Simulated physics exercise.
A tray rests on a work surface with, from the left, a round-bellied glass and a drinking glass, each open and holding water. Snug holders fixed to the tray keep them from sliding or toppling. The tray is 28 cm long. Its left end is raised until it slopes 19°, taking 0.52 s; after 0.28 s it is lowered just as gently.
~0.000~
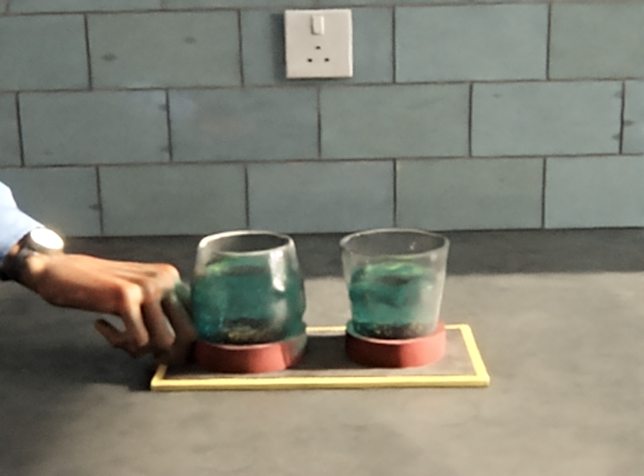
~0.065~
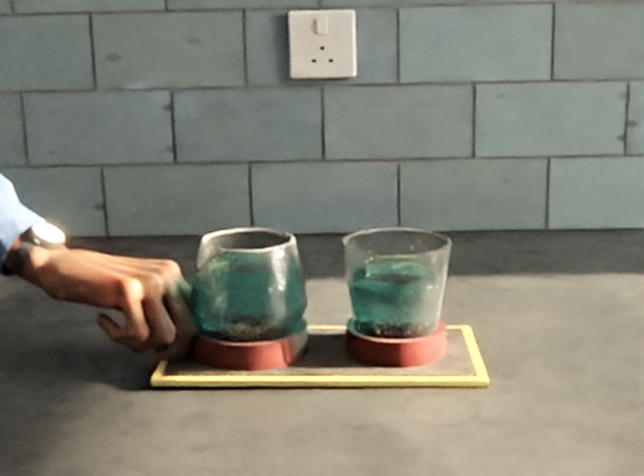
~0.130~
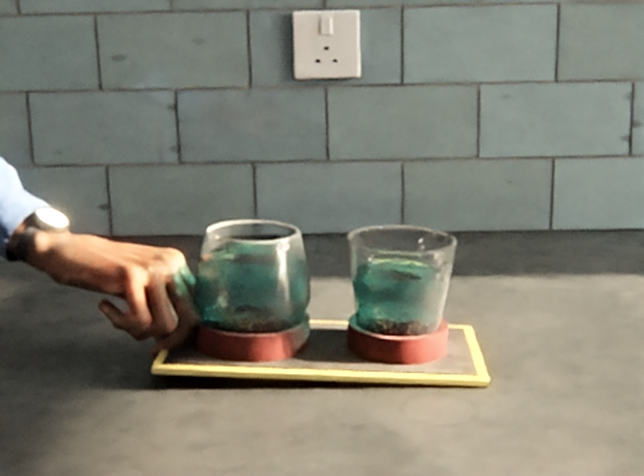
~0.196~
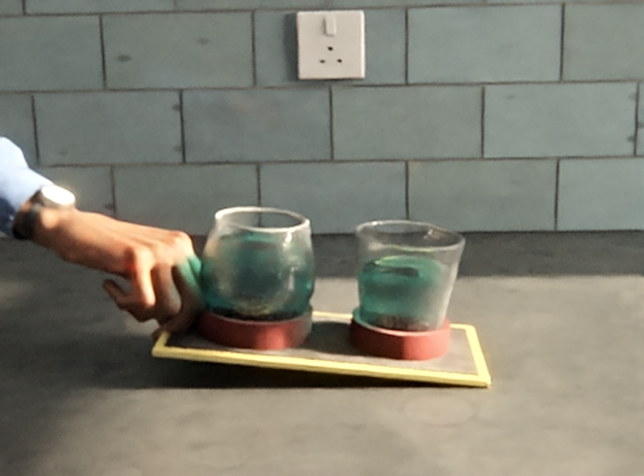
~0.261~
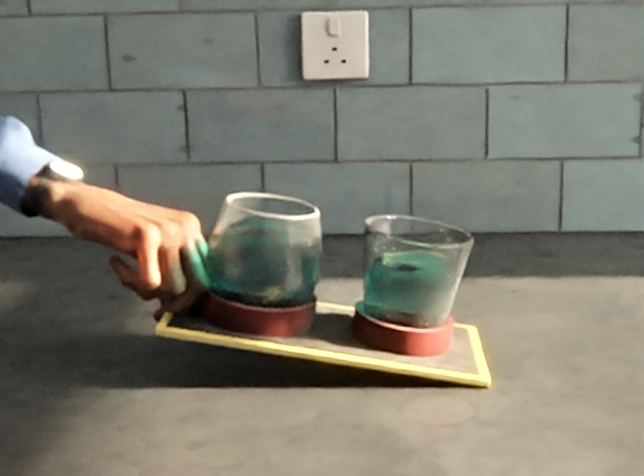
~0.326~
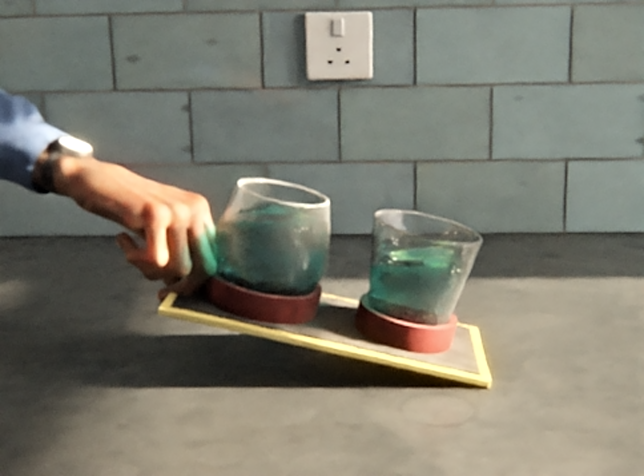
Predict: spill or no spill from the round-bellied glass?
It keeps it all.
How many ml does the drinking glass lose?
Some 0 ml.
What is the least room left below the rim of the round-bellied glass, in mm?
Some 3 mm short of it.
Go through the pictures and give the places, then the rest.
In the first picture, it slopes 0°; round-bellied glass, level (199, 267) left, (295, 264) right, rim (290, 244); drinking glass, level (350, 274) left, (439, 273) right, rim (447, 244); the water in the round-bellied glass stands 20 mm below the rim.
In the second picture, it slopes 1°; round-bellied glass, level (201, 261) left, (299, 263) right.
In the third picture, it slopes 3°; round-bellied glass, level (204, 251) left, (303, 256) right.
In the fourth picture, it slopes 6°; round-bellied glass, level (210, 239) left, (309, 245) right.
In the fifth picture, it slopes 10°; round-bellied glass, level (219, 225) left, (316, 230) right.
In the sixth picture, it slopes 13°; round-bellied glass, level (238, 212) left, (327, 217) right; drinking glass, level (377, 257) left, (467, 259) right.
By 0.64 s the slope is 19°; losses from the left are 0, 0 ml.
By 0.95 s the slope is 15°; losses from the left are 0, 0 ml.
By 1.26 s the slope is 1°; losses from the left are 0, 0 ml.
By 1.57 s the slope is 0°; losses from the left are 0, 0 ml.
At rest losses from the left are 0, 0 ml.
